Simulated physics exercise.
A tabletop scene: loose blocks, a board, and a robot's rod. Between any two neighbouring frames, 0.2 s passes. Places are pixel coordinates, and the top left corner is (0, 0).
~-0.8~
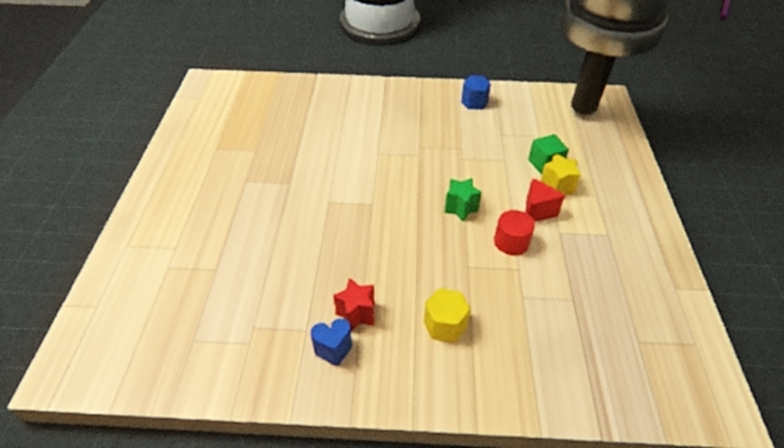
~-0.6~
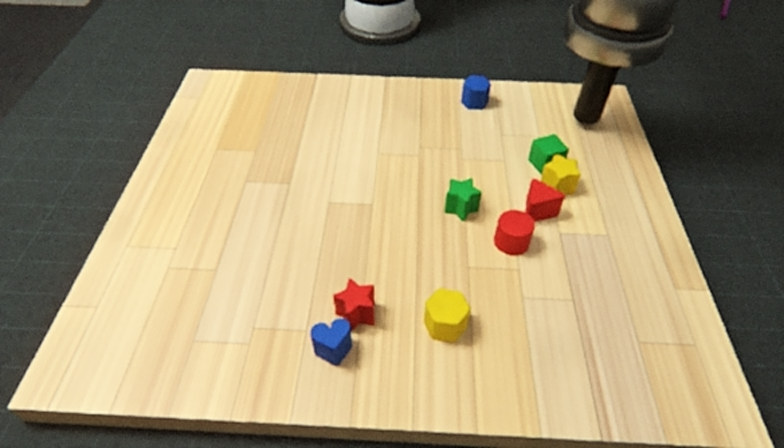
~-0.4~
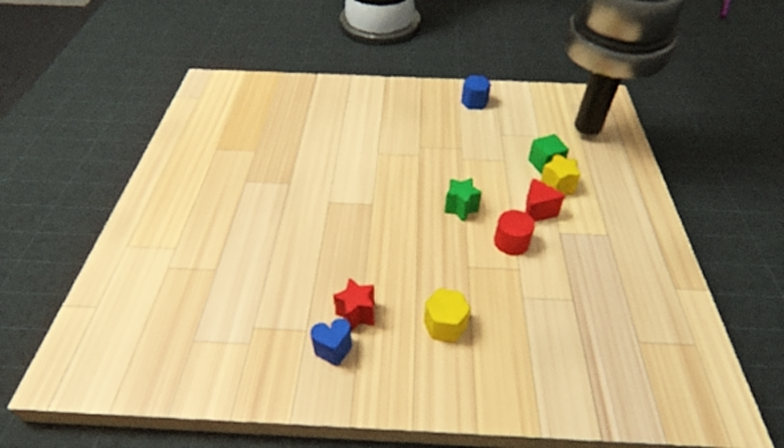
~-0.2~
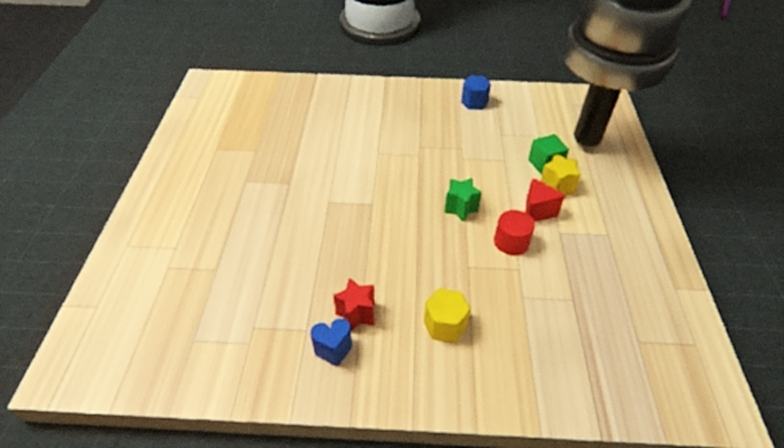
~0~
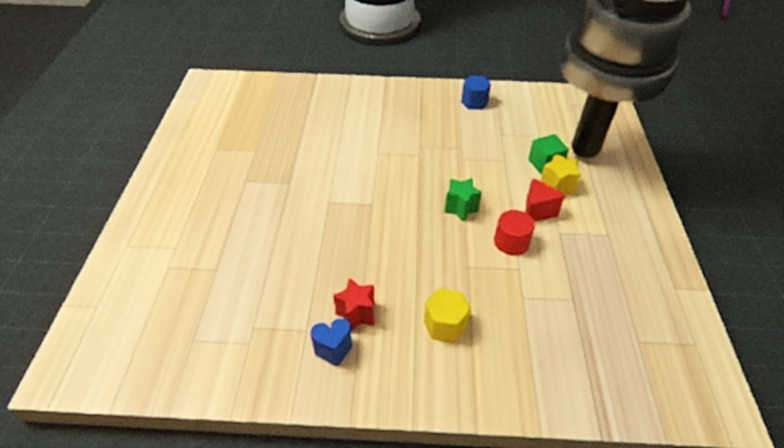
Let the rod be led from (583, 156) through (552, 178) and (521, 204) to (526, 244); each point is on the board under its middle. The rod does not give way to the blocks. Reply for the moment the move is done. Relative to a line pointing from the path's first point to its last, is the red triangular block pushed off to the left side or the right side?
That block drifts left.
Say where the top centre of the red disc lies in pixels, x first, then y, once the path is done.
It will likely be found at (509, 243).
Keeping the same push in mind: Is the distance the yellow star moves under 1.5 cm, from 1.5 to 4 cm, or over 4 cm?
My prediction: Over 4 cm.
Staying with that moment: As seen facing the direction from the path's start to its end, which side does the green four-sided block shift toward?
Its sideways move is to the right.
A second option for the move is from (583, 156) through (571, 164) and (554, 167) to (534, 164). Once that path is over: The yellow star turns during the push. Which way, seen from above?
It turns round anticlockwise.
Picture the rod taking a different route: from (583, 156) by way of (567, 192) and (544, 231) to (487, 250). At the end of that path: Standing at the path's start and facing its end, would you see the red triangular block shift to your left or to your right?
Its sideways move is to the right.
What follows on the original path. One third of the way, rod at (554, 171); green four-sided block at (531, 146), turned 60° clockwise; yellow star at (557, 178).
Two thirds of the way, rod at (523, 196); red disc at (513, 229); red triangular block at (544, 226), turned 30° anticlockwise; green four-sided block at (530, 146), turned 70° clockwise; yellow star at (543, 204), turned 45° anticlockwise.
At the end, rod at (528, 236); red disc at (509, 243); red triangular block at (577, 263), turned 60° anticlockwise; green four-sided block at (530, 146), turned 70° clockwise; yellow star at (562, 239), turned 75° anticlockwise.
